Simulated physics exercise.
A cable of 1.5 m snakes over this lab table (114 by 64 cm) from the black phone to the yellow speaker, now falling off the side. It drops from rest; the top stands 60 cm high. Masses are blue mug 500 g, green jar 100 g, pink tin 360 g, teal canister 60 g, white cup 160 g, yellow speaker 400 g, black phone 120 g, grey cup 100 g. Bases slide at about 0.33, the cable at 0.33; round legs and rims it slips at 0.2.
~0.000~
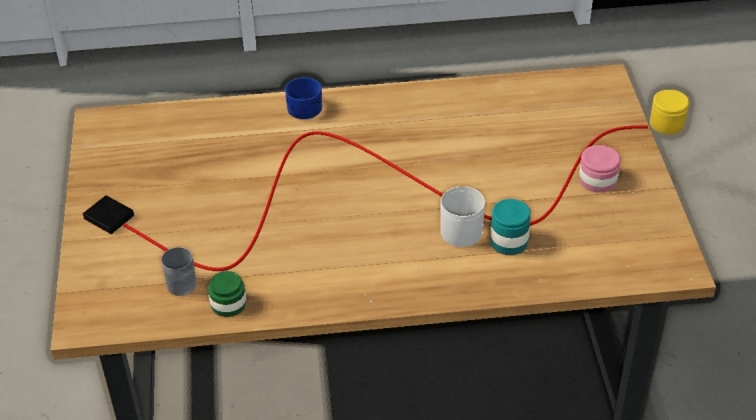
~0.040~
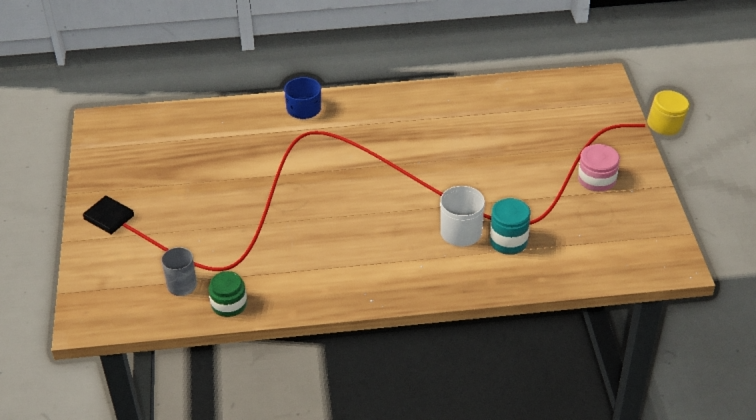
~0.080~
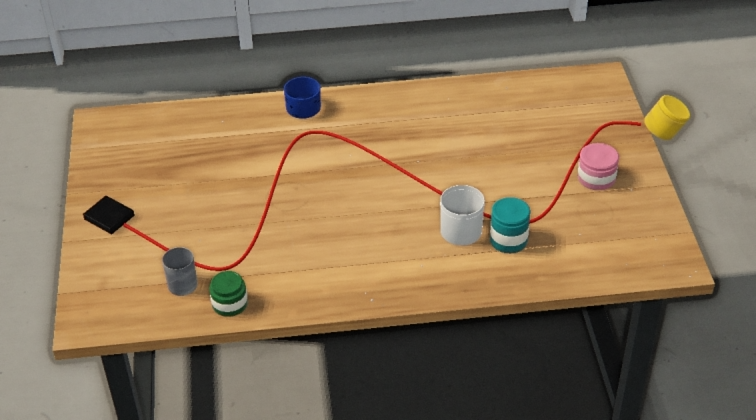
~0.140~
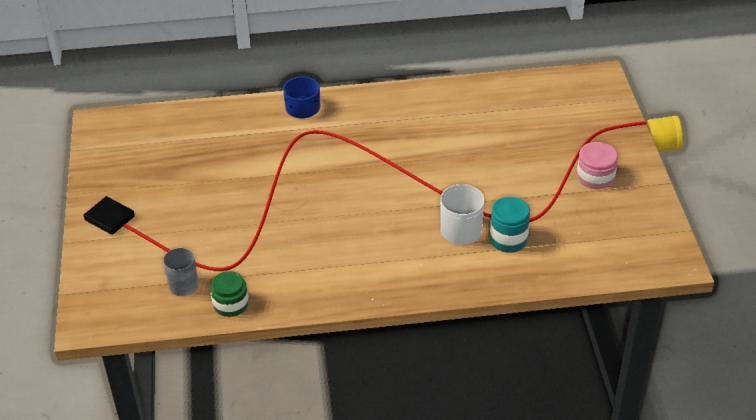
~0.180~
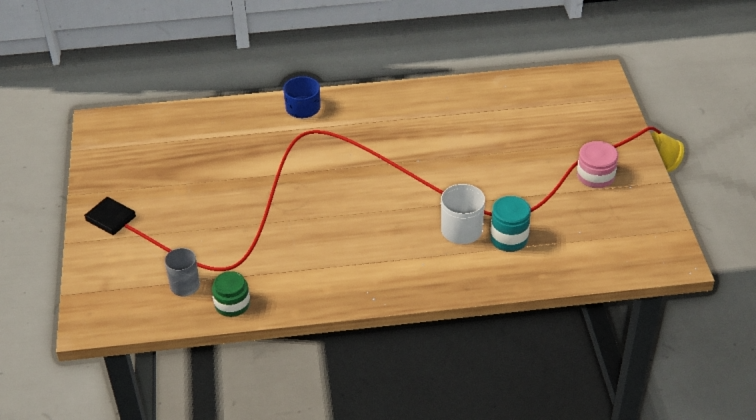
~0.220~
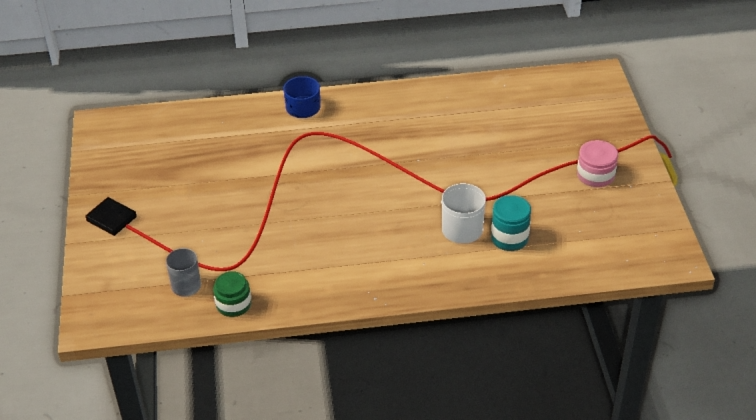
Wooden table with jars, cups and a winding red cable, the yellow container tipping over the right edge and pulling the cable straighter.
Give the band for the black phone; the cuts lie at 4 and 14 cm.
Verdict: The black phone travels a long way.
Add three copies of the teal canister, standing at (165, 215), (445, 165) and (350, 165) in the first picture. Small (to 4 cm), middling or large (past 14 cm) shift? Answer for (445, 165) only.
There: Middling.
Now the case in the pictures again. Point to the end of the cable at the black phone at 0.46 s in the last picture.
At about (165, 201).
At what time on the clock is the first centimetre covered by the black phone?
About: Black phone 0.40 s.
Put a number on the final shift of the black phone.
Black phone 30 cm.
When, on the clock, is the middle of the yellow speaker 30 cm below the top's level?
About: 0.30 s.
At 0.5 s, the cable's tail end at (165, 201); black phone 7 cm off its start, yellow speaker over the edge.
At 0.7 s, the cable's tail end at (236, 187); black phone 28 cm off its start, yellow speaker over the edge.
At 1.0 s, the cable's tail end at (249, 186); black phone 30 cm off its start at (269, 179), yellow speaker over the edge.
At 1.2 s, the cable's tail end at (249, 186); black phone 30 cm off its start, yellow speaker over the edge.
At 2.4 s, the cable's tail end at (249, 186); black phone 30 cm off its start at (269, 179), yellow speaker over the edge.
